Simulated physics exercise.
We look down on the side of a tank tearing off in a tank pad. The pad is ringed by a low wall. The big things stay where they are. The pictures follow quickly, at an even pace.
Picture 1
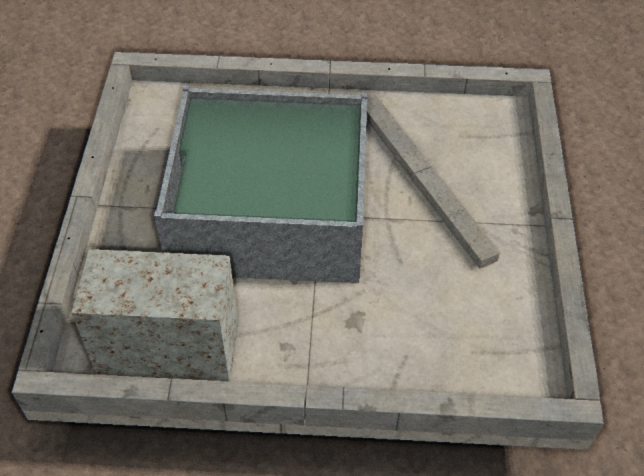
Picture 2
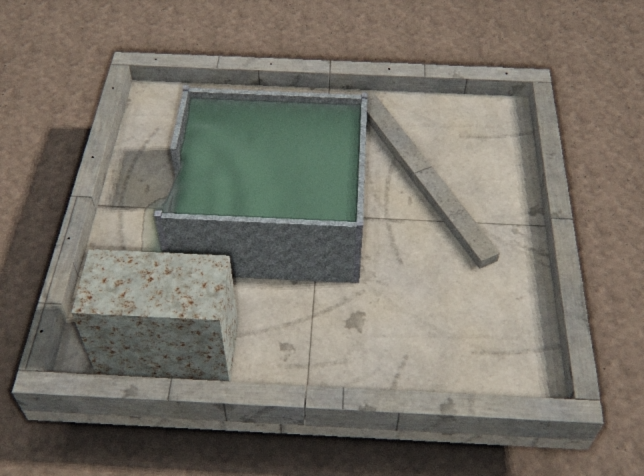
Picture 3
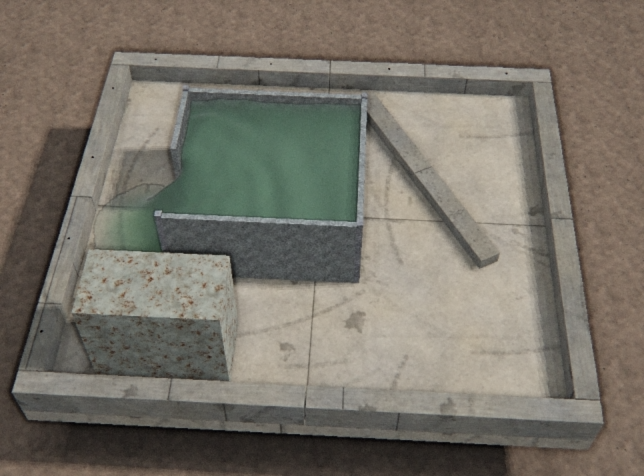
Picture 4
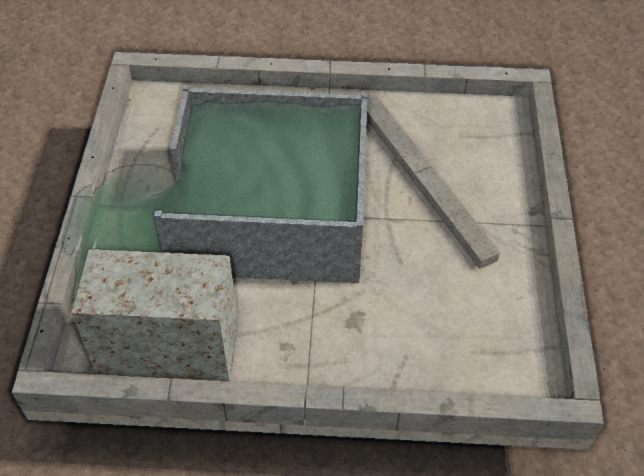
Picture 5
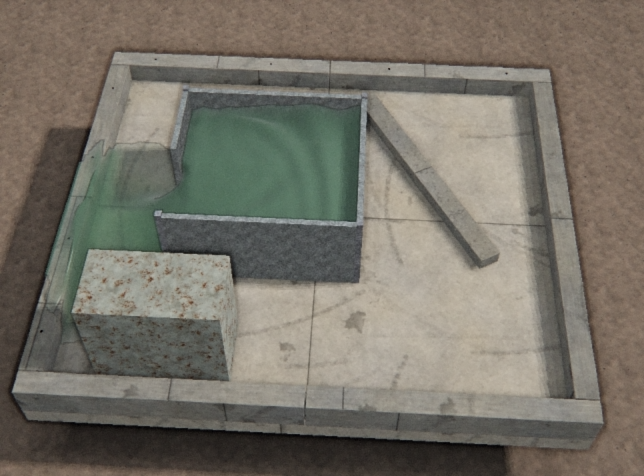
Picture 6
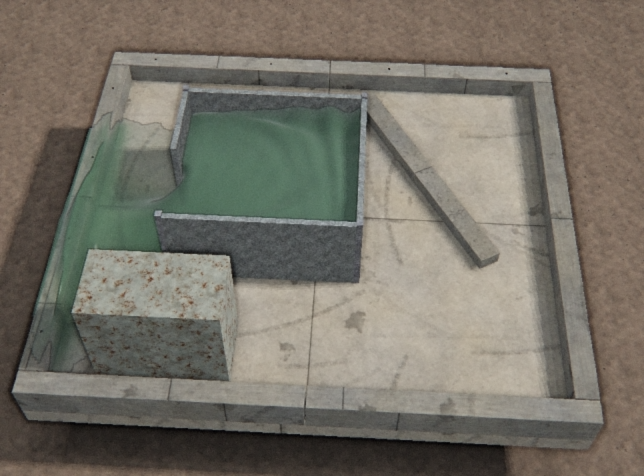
Walled concrete pad holding a square grey tank, green water pouring from its opened left side and spreading around a speckled block.
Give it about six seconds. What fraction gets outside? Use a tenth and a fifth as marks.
It loses more than a fifth.
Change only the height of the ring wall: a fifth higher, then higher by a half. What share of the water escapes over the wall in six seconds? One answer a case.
Roughly 18 per cent, then 10 per cent.
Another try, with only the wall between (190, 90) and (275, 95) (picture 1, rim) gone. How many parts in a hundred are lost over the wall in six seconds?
Some 24 per cent.
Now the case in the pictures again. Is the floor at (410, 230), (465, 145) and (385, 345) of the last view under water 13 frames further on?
In turn: No water, clear, awash.
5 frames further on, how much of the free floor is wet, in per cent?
Close to 25 %.
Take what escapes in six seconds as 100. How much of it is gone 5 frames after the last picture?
About 30 per cent.
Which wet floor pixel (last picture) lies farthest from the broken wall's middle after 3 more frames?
Close to (134, 81).
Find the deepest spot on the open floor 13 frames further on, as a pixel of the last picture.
I would point to (51, 383).
A moment on, water covers 20 % of the floor; the low wall has let 3 % over.
Next, water covers 25 % of the floor; the low wall has let 7 % over.
Then, water covers 50 % of the floor; the low wall has let 21 % over.
Later, water covers 75 % of the floor; the low wall has let 25 % over.
In the end, water covers 75 % of the floor; the low wall has let 27 % over.
